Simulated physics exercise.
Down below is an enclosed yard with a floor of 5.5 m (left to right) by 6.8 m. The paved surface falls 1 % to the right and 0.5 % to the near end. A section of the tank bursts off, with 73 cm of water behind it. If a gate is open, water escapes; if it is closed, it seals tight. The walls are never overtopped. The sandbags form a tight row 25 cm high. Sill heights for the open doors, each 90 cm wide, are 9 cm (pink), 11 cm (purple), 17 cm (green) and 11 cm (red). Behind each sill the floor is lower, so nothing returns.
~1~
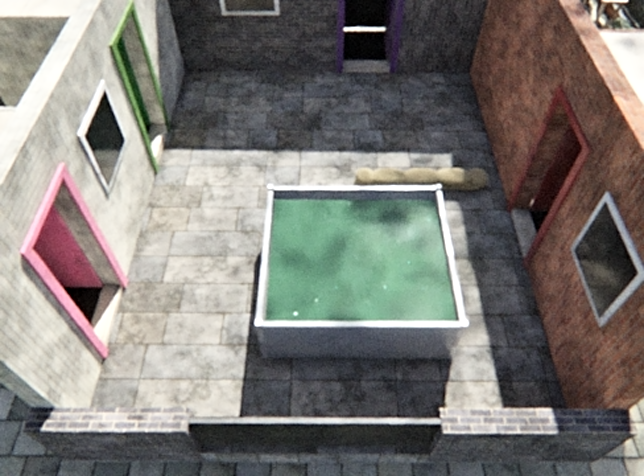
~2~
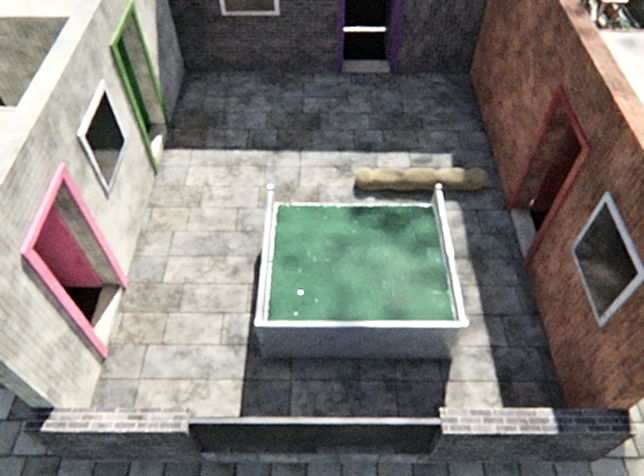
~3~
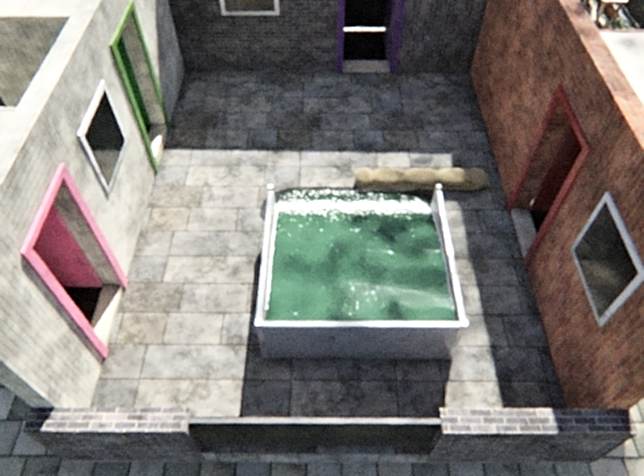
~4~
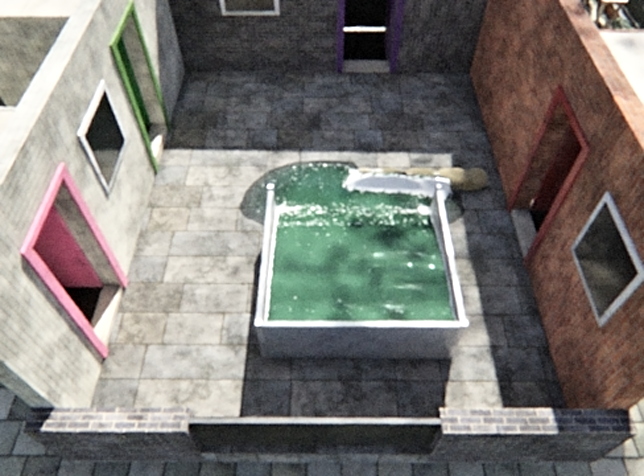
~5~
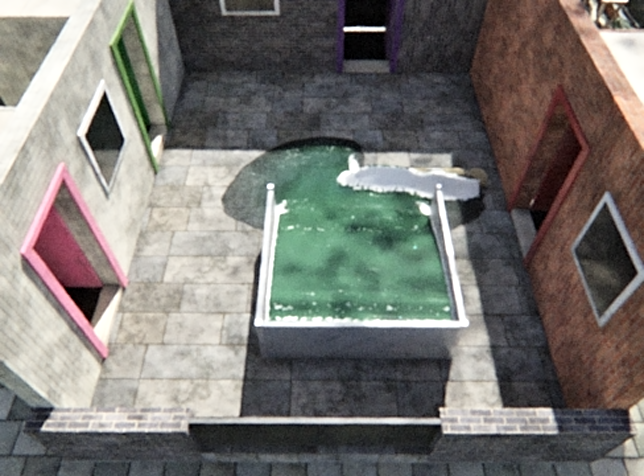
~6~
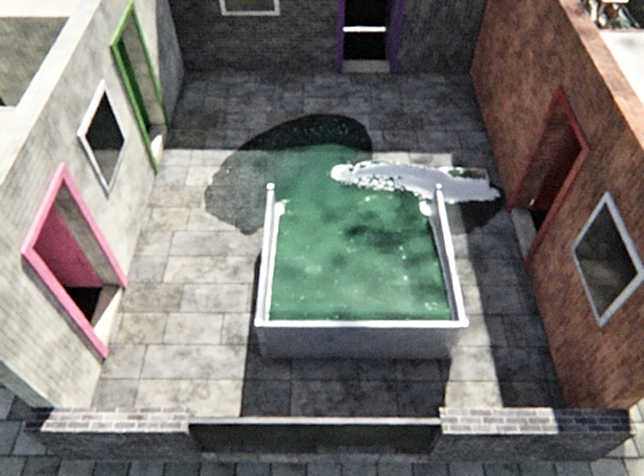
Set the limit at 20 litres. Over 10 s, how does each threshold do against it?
In the end pink door: Beneath the limit, purple door: Above the limit, green door: Beneath the limit, red door: Above the limit.
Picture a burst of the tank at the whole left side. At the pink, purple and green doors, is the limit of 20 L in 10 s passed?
In that case, pink door: More than that, purple door: Less than that, green door: Less than that.
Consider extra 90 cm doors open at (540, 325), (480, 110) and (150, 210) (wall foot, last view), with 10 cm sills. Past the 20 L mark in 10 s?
In sequence the answers are less than that, more than that and less than that.
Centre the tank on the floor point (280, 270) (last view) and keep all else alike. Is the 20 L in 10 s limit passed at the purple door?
Then: Purple over.
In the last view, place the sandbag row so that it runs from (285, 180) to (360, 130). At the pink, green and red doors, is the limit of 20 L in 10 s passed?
Result - pink: No, not exceeded, green: No, not exceeded, red: No, not exceeded.
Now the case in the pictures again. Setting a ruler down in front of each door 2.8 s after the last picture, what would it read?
Centimetres: Pink 0 / purple 15 / green 16 / red 16.
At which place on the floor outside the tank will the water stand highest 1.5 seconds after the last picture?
Position: About (185, 75).
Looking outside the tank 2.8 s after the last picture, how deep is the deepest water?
Depth max: Approx. 25 cm.
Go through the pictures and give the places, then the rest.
Still water, 73 cm deep, in the tank at (357, 253), in the first frame.
Water pours out on the tank's far side and has run 1.1 m, to a hidden place; typically 6 cm deep outside, 73 cm at the tank's back, in the second frame.
The front is at a hidden place, 1.3 m from the gap on the tank's far side; 1.5 m2 of floor is under water; 73 cm left at the back of the tank, in the third frame.
The front is at (454, 195), 1.7 m from the gap on the tank's far side; 2.9 m2 of floor is under water; 70 cm left at the back of the tank, in the fourth frame.
Water pours out on the tank's far side and has run 2.1 m, to (477, 195); typically 10 cm deep outside, 64 cm at the tank's back, in the fifth frame.
The front is at (312, 118), 2.5 m from the gap on the tank's far side; 5.9 m2 of floor is under water; 62 cm left at the back of the tank, in the sixth frame.
Then, 0.7 s after the last picture water covers 50 % of the floor and is deepest (49 cm) near (384, 194); pink door not reached, purple door 4 cm at the sill, 2 L in, green door not reached, red door 18 cm at the sill, 4 L in.
Then, 1.5 s after the last picture water covers 65 % of the floor and is deepest (47 cm) near (185, 75); pink door not reached, purple door 22 cm at the sill, 23 L in, green door 7 cm at the sill, 0 L in, red door 23 cm at the sill, 40 L in.
Then, 2.8 s after the last picture water covers 70 % of the floor and is deepest (25 cm) near (269, 81); pink door not reached, purple door 15 cm at the sill, 70 L in, green door 16 cm at the sill, 0 L in, red door 16 cm at the sill, 96 L in.
Then, 5.3 s after the last picture water covers 95 % of the floor and is deepest (24 cm) near (428, 178); pink door 3 cm at the sill, 0 L in, purple door 11 cm at the sill, 79 L in, green door 7 cm at the sill, 1 L in, red door 8 cm at the sill, 109 L in.
Then, 9.3 s after the last picture water covers 95 % of the floor and is deepest (16 cm) near (439, 432); pink door 8 cm at the sill, 0 L in, purple door 9 cm at the sill, 82 L in, green door 5 cm at the sill, 1 L in, red door 8 cm at the sill, 109 L in.
